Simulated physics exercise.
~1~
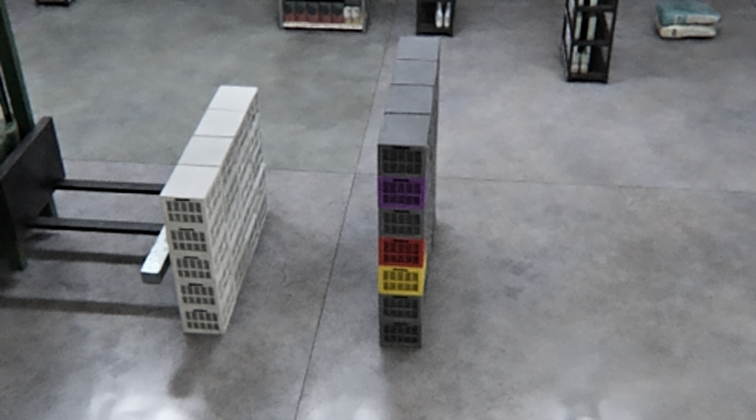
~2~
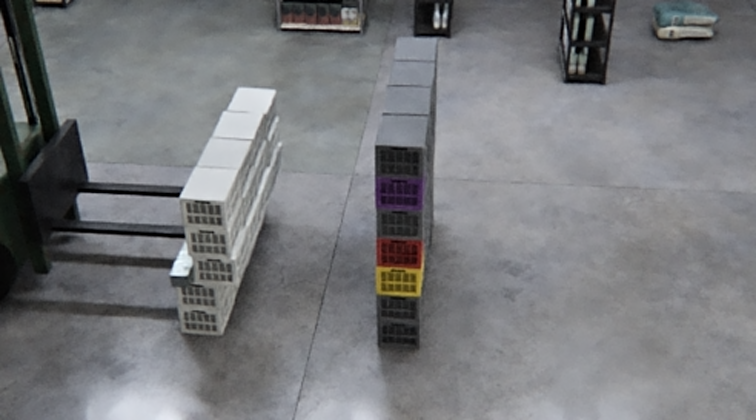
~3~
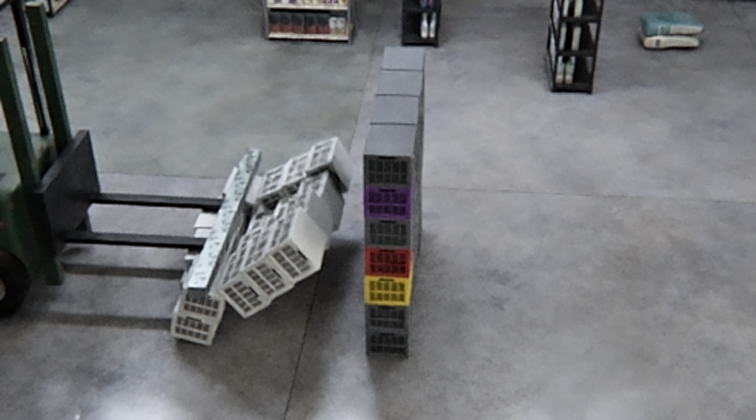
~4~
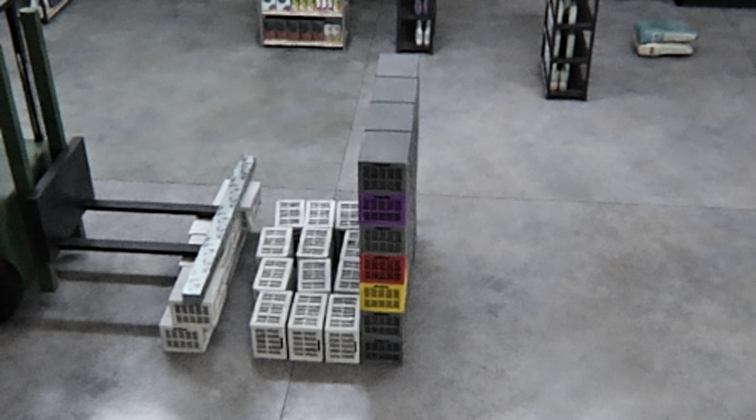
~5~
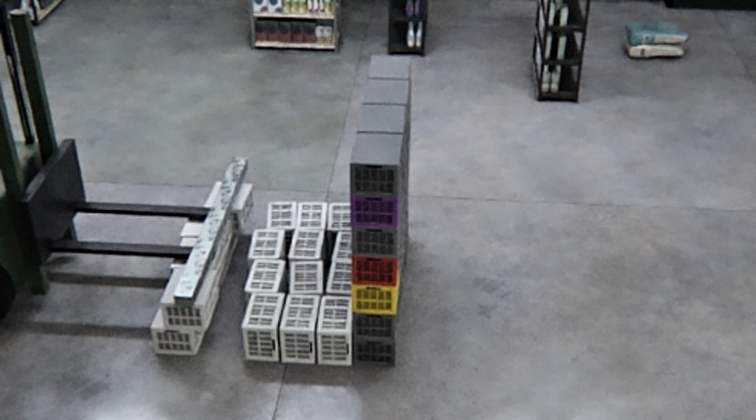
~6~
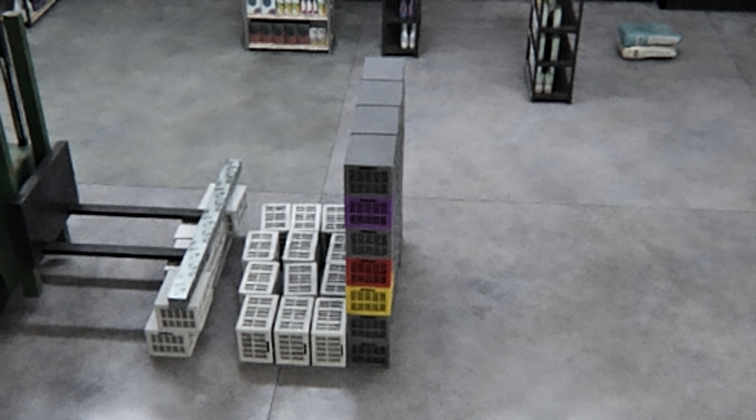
On a concrete warehouse floor, a green lift truck pushed a beam rightward into a wall of pale crates, which toppled over and settled on their sides against the dark stack, whose purple, red and yellow crates stayed standing in place.
